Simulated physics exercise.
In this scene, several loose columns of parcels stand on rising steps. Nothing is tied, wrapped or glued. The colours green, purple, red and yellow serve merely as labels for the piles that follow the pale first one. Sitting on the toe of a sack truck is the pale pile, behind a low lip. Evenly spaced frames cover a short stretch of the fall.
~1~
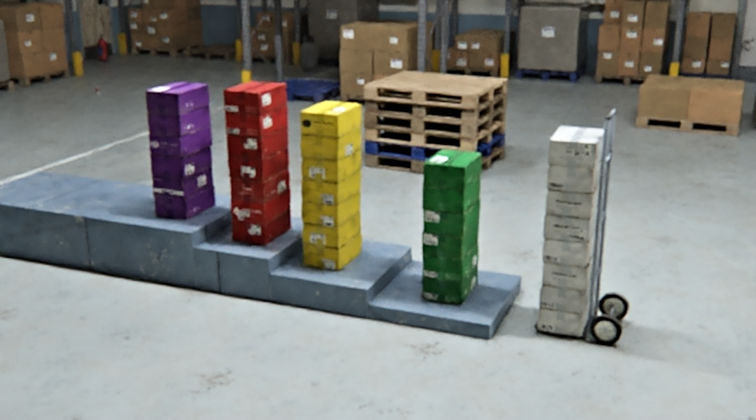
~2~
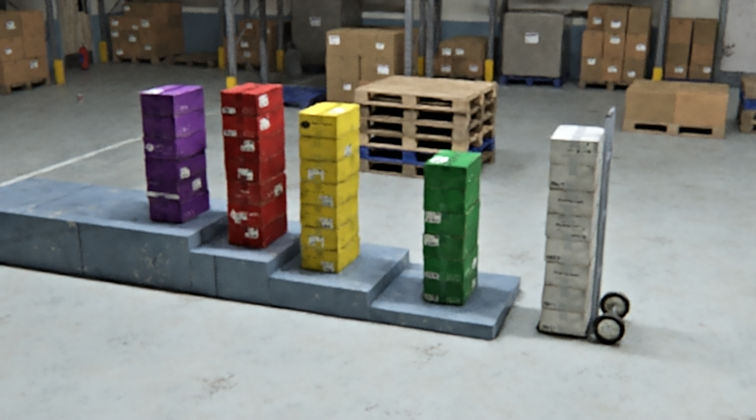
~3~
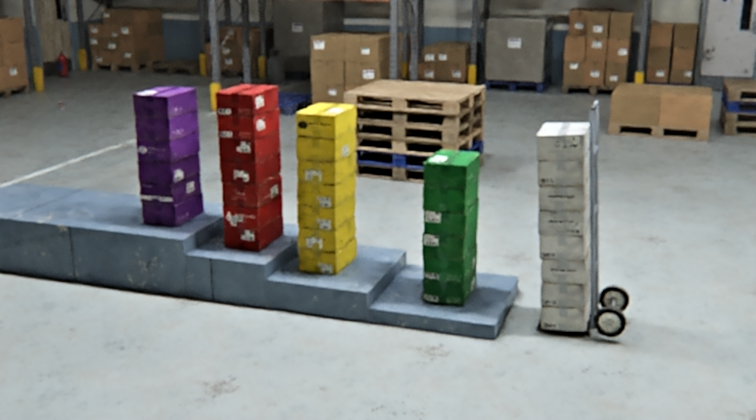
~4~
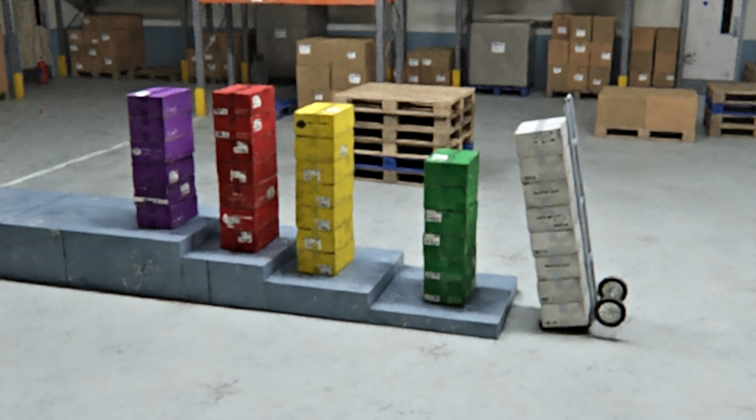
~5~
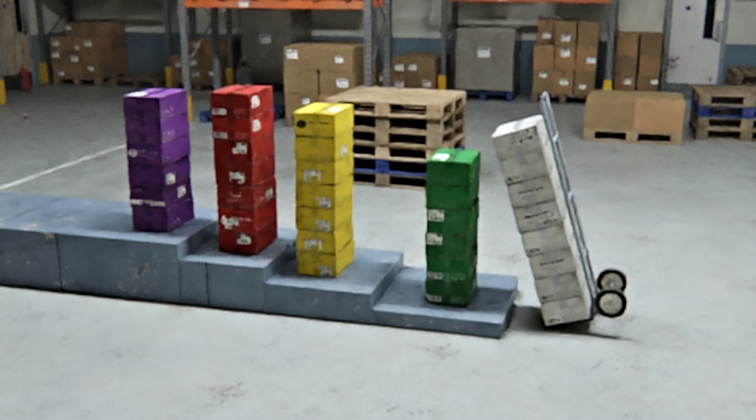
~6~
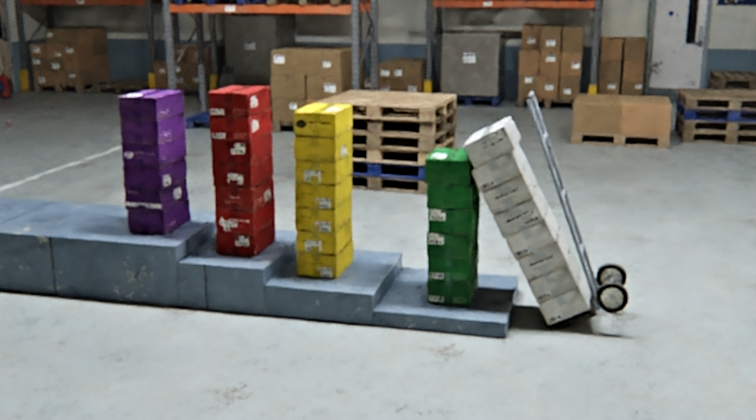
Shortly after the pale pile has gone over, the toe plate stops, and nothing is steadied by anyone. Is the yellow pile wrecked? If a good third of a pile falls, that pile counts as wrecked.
No.
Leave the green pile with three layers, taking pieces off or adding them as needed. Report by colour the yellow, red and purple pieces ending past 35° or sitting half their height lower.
By colour, I'd count yellow 0, red 0, purple 0.
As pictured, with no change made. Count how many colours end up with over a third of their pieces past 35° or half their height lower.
Colour count: 1.
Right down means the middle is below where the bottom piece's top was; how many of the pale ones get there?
Tally at the end: 0.
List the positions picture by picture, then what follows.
In the first picture (we follow the side turned to the camera; the camera moves round a little), truck frame (603, 165) level; top yellow parcel (319, 125); top green parcel (444, 177); no other piece has moved.
In the second picture, truck frame (605, 163) level; top yellow parcel (318, 126).
In the third picture, truck frame (592, 156) rocked barely, top of the pale pile leaning barely; top yellow parcel (315, 126); no other piece has moved.
In the fourth picture, truck frame (572, 149) rocked a little, top of the pale pile leaning a little; top yellow parcel (314, 125); no other piece has moved.
In the fifth picture, truck frame (553, 144) rocked clearly, top of the pale pile leaning clearly; top yellow parcel (314, 125); no other piece has moved.
In the sixth picture, truck frame (543, 142) rocked clearly, top of the pale pile leaning well over; top yellow parcel (315, 125); top green parcel (447, 172) displaced a little; one has shifted.
Soon, 8 of the pale pile down; none of the 7 yellow parcels down (0 of 26 in all colours); top yellow parcel unmoved; top green parcel tipped a little.
A while on, 8 of the pale pile down; none of the 7 yellow parcels down (5 of 26 in all colours); top yellow parcel displaced a little; top green parcel tipped clearly, about its own height lower.
Finally, 8 of the pale pile down; none of the 7 yellow parcels down (5 of 26 in all colours); top yellow parcel tipped a little; top green parcel tipped a little, about its own height lower. Seen by the last camera, middles, top yellow parcel near (279, 119), top green parcel near (335, 189).
